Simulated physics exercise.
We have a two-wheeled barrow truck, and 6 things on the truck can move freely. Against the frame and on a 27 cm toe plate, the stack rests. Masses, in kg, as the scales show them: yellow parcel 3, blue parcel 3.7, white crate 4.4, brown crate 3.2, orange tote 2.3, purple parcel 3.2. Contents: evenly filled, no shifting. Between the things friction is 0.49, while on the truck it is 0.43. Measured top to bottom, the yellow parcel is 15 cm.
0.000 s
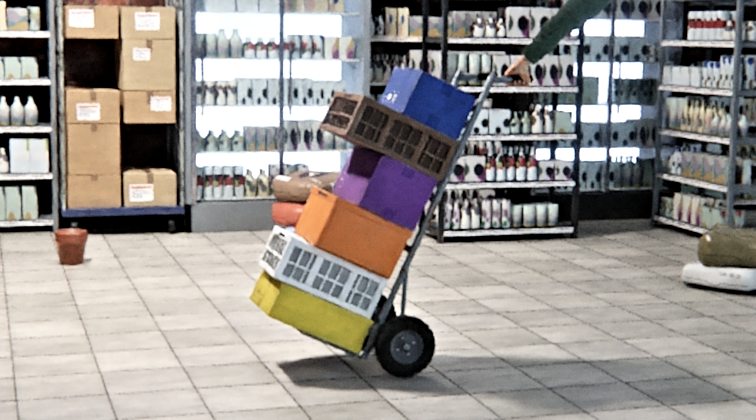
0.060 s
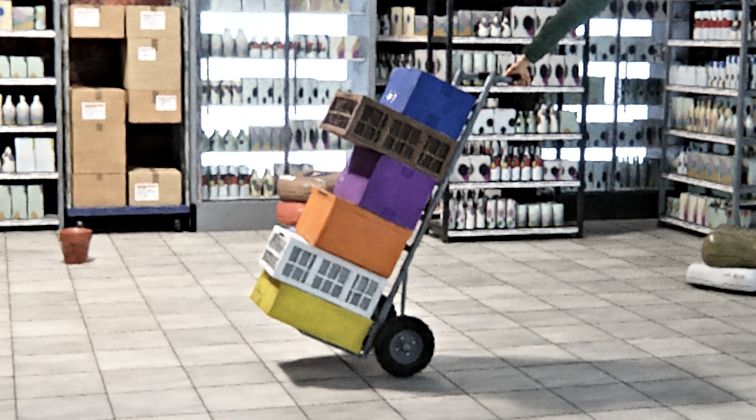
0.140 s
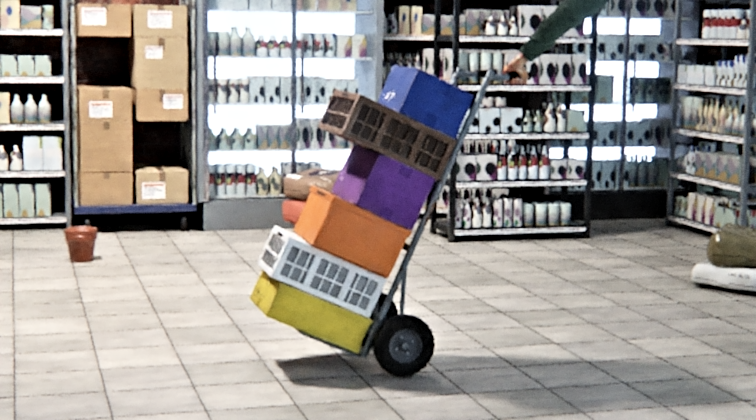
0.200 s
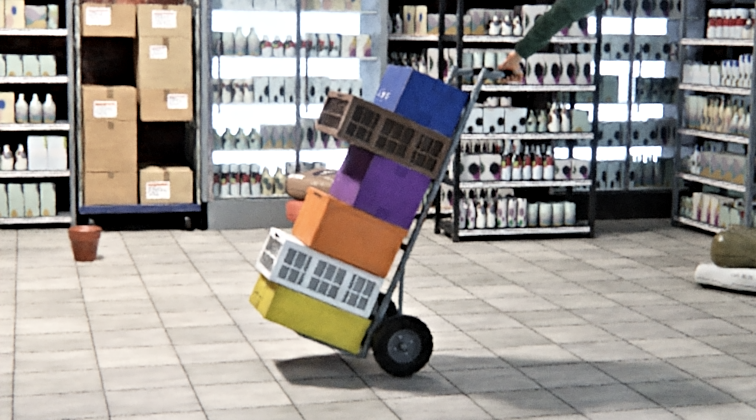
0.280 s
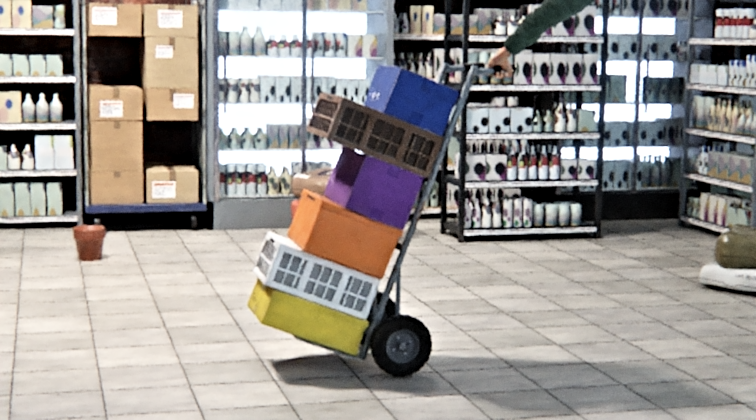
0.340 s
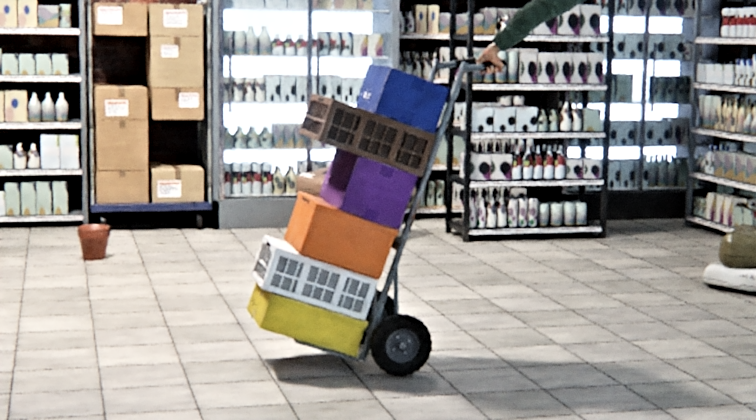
In a shop aisle, a hand gradually tilts a loaded hand truck more upright.
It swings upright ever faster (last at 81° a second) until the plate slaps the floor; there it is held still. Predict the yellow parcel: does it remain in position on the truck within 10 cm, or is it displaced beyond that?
It keeps its position.
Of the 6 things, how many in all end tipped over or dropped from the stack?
Total count: 3.
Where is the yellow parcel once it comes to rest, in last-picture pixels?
It finishes at roughly (305, 343).
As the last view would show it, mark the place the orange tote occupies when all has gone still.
Close to pixel (313, 257) in the final view.
Around 0.74 s, truck upright; yellow parcel tipped 6° against what carries it near (303, 341); blue parcel tipped 7° against what carries it; brown crate tipped 7° against what carries it.
Around 1.04 s, truck upright; blue parcel and brown crate now dropped from the stack; purple parcel tipped 50° against what carries it.
Around 1.24 s, truck upright; purple parcel on its side.
Around 1.64 s, truck upright; purple parcel now dropped from the stack.
Finally (2.3 s), dropped from the stack, blue parcel, brown crate and purple parcel; the other 3 still in place (within 10 cm). In the last view, yellow parcel near (305, 343).
